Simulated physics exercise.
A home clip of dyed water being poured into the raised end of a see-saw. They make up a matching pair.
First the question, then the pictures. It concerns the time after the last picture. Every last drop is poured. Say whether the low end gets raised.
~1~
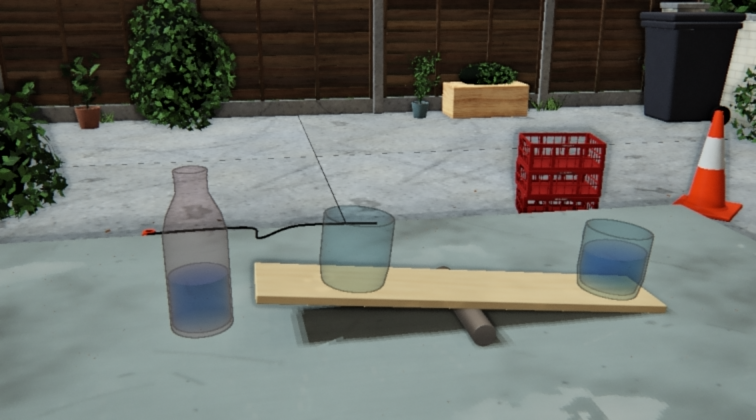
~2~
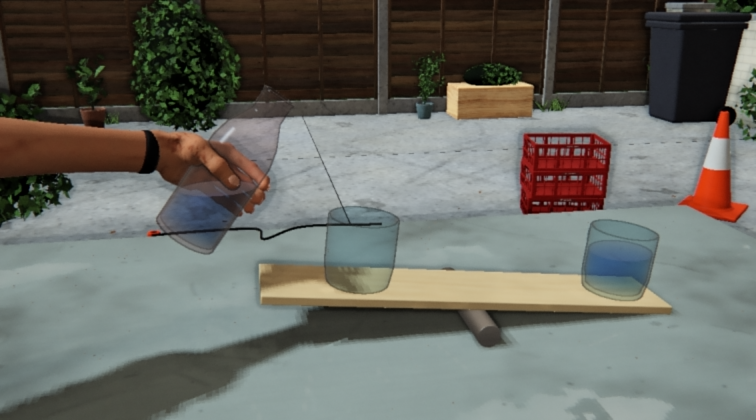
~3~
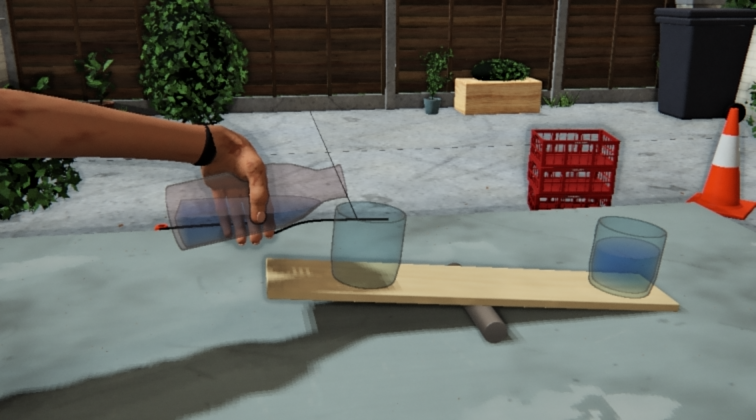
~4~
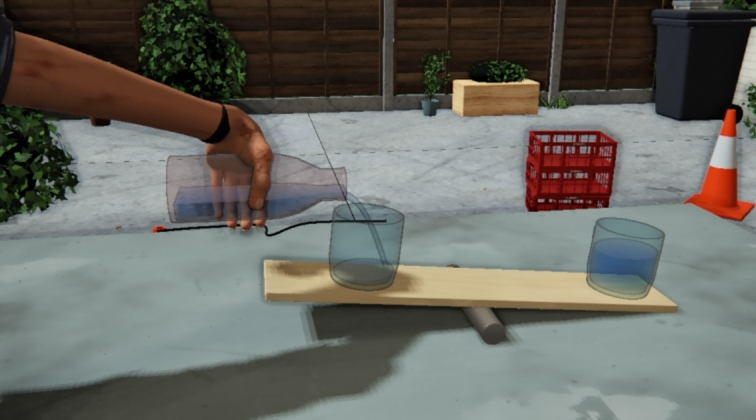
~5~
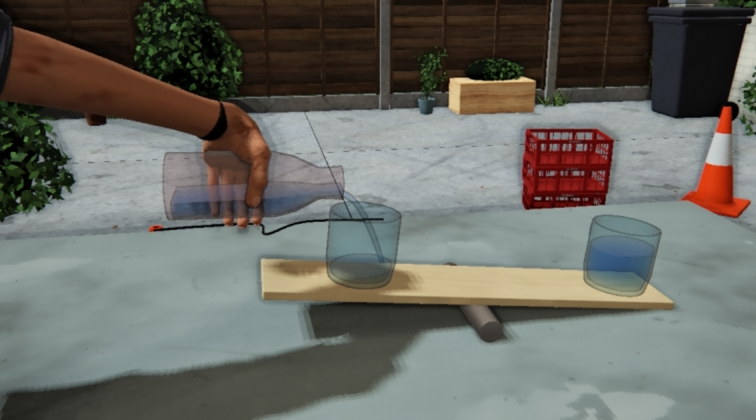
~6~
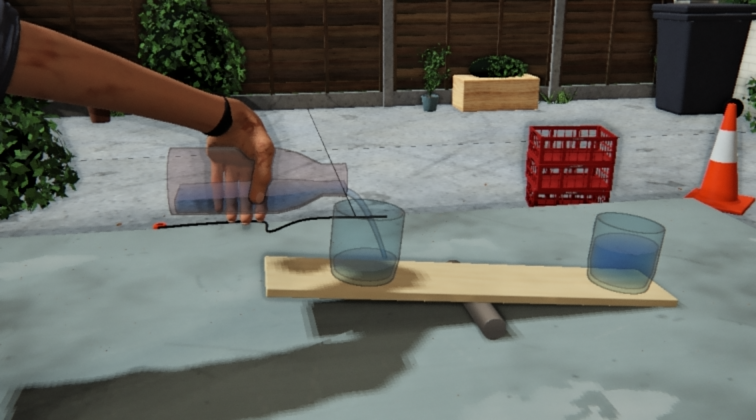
It stays down.
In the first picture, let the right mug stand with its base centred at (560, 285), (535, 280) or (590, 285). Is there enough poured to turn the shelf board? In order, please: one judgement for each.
Taking each in turn: It turns over, then it turns over, then it stays where it is.
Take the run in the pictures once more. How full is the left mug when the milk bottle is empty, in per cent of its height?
Roughly 65 per cent.
A moment on, the left mug is about a third full; the shelf board leans as before.
Further on, the left mug is about two thirds full; the shelf board leans as before.
When it is over, the left mug is about two thirds full; the shelf board leans as before.
